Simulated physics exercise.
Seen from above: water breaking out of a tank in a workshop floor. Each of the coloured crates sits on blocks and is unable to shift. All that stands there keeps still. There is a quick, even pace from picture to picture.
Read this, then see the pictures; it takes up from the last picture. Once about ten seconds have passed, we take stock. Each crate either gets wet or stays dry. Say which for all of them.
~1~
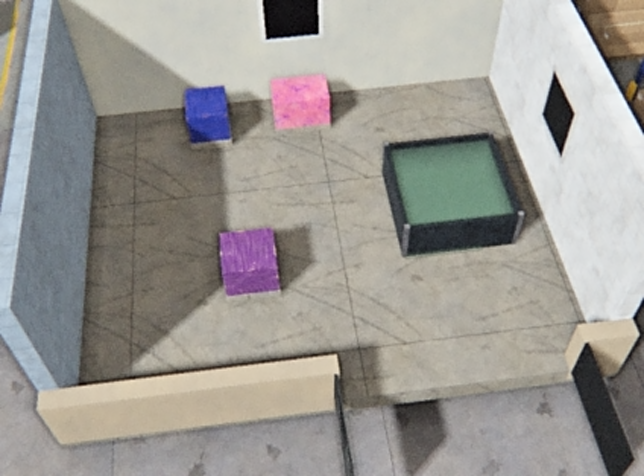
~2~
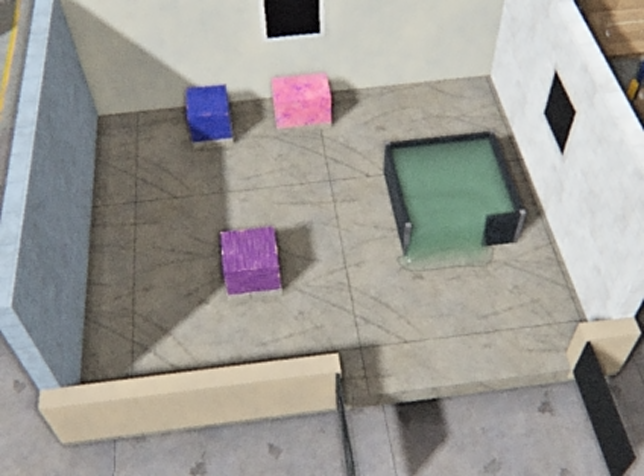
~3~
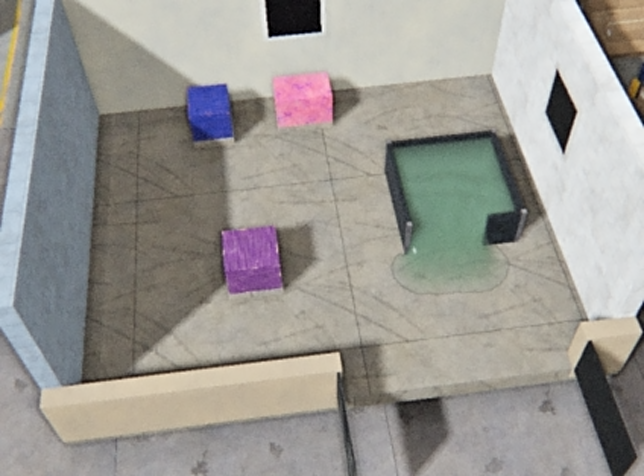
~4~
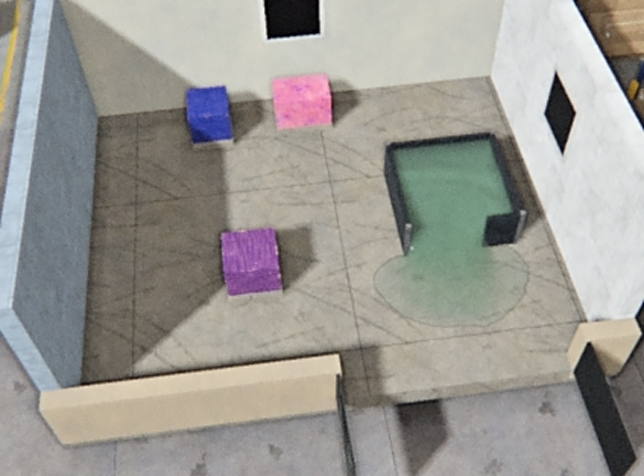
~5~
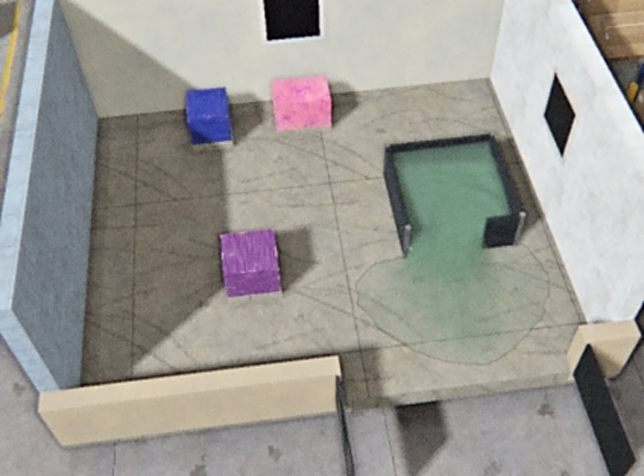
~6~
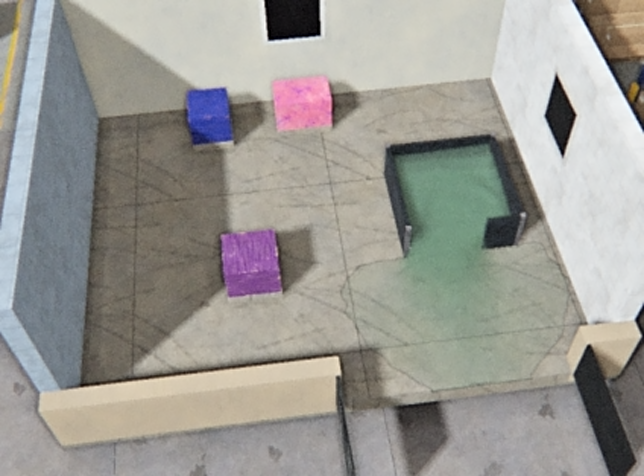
The purple crate stays dry; the pink crate stays dry; the blue crate stays dry.
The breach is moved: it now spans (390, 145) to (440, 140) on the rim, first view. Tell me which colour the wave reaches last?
The purple one.
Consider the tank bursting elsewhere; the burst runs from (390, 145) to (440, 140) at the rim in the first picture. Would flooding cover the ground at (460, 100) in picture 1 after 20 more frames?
Inundated.
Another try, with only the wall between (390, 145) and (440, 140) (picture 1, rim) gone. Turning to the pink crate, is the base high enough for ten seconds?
In my view the pink one gets reached.
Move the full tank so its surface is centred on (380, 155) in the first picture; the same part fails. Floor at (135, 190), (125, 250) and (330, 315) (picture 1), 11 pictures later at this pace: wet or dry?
Results in order - left untouched, left untouched, swamped.
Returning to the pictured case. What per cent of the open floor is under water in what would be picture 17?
About 20 per cent.
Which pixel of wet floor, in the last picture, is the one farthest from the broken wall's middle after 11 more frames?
I'd go with roughly (223, 399).
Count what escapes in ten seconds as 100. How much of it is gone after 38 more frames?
Around 90 per cent.
A moment on, water covers 20 % of the floor; the purple crate not reached, the pink crate not reached, the blue crate not reached.
Next, water covers 20 % of the floor; the purple crate water round its plinth, the pink crate not reached, the blue crate not reached.
Then, water covers 30 % of the floor; the purple crate water round its plinth, the pink crate not reached, the blue crate not reached.
Later, water covers 35 % of the floor; the purple crate water round its plinth, the pink crate not reached, the blue crate not reached.
In the end, water covers 25 % of the floor; the purple crate stayed above the water, the pink crate stayed above the water, the blue crate stayed above the water.
